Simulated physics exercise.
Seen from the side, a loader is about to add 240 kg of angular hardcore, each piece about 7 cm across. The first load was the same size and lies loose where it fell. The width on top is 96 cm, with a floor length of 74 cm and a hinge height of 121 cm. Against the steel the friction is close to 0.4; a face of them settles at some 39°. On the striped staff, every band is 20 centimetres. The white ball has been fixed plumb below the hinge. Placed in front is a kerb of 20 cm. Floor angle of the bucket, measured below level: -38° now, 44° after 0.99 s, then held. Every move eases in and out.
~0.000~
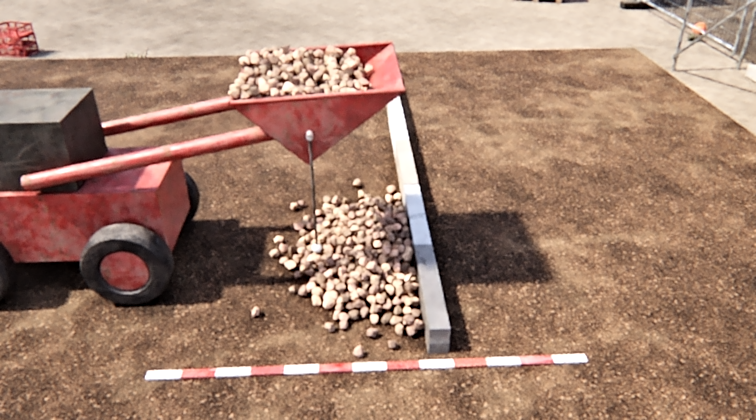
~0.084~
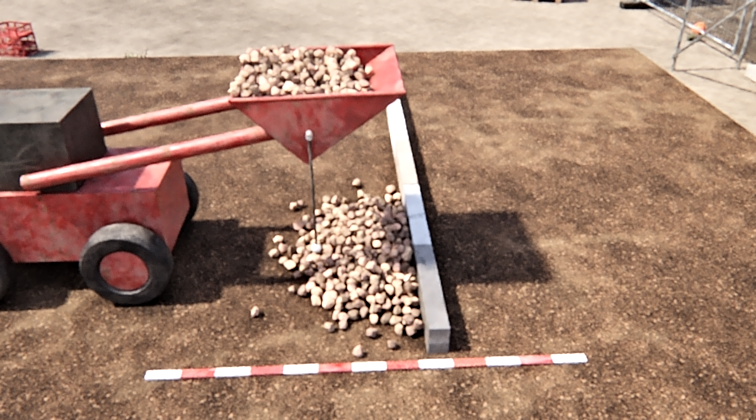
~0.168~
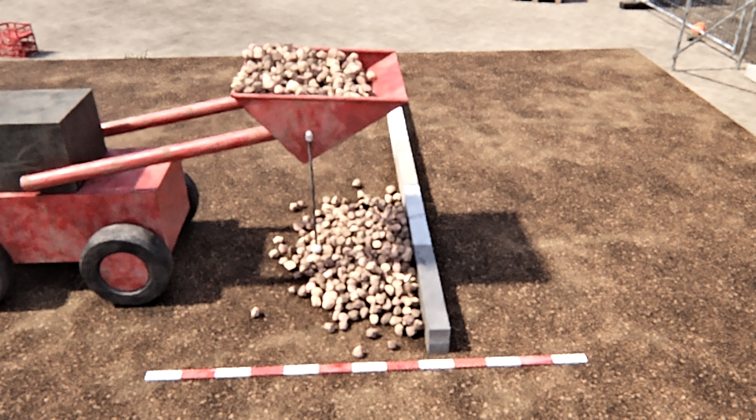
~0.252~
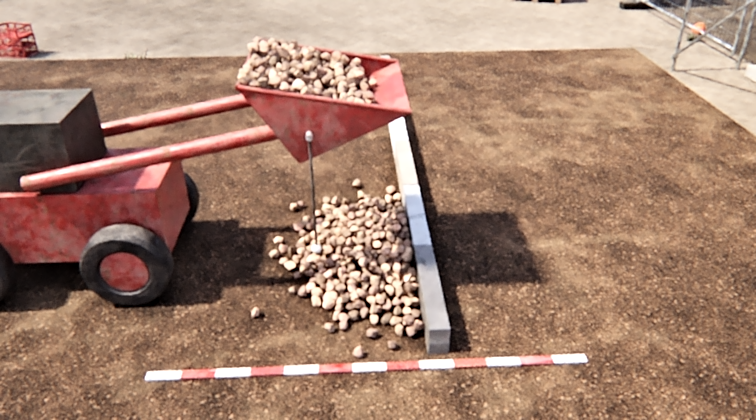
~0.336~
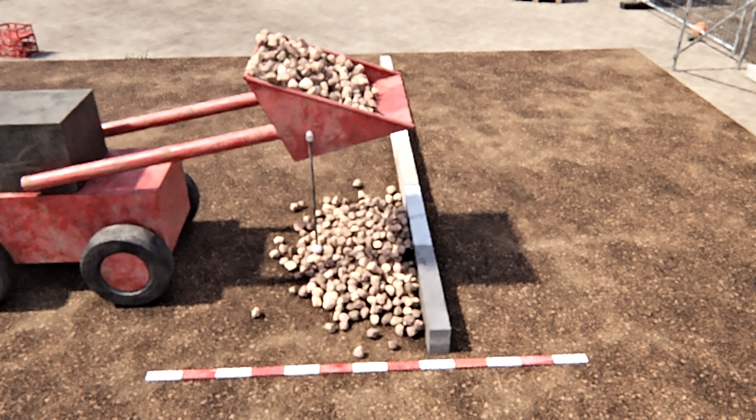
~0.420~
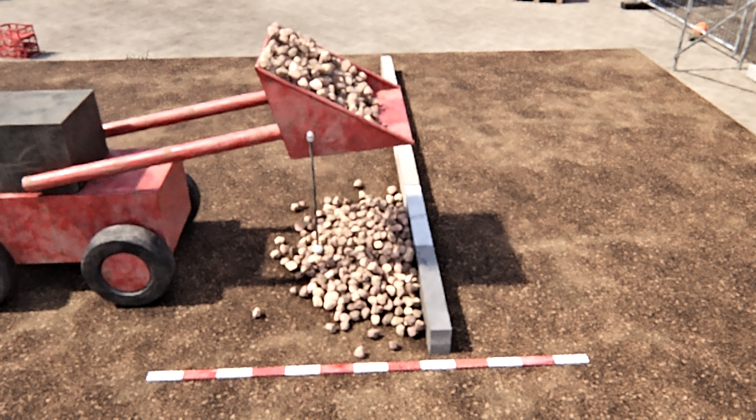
A red loader's bucket, raised on two arms and heaped with pale brown stones, tilts slowly forward, its right-hand lip dipping while the back rises and the stones shift with it. The loader's dark-topped body and black wheels stay still at left, beside a loose stone pile against a grey kerb, behind a red-and-white striped staff. The steady, slightly raised side view shows brown bare ground, with paving and scaffolding beyond.
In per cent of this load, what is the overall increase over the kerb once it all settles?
42 out of 100, about.
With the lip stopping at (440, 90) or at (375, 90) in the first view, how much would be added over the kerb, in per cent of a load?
Case one about 90 %, case two about 15 %.
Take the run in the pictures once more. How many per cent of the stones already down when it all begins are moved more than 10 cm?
Estimate: 0 %, roughly.
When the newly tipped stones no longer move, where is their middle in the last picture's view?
Their middle is at about (417, 241).
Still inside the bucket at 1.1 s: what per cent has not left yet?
About 55 percent is still in there.
After 0.7 s the floor is at 31°; in per cent of one load, 99 in the bucket, 101 on this side of the kerb; the foremost stones are at (408, 242).
After 1.1 s the floor is at 44°; in per cent of one load, 54 in the bucket, 146 on this side of the kerb; the foremost stones are at (431, 209).
After 1.4 s the floor is at 44°; in per cent of one load, 7 in the bucket, 170 on this side of the kerb, 23 over the kerb; the foremost stones are at (506, 255).
After 3.9 s the floor is at 44°; in per cent of one load, 0 in the bucket, 158 on this side of the kerb, 42 over the kerb; the foremost stones are at (563, 262). Net gain over the kerb, 42.
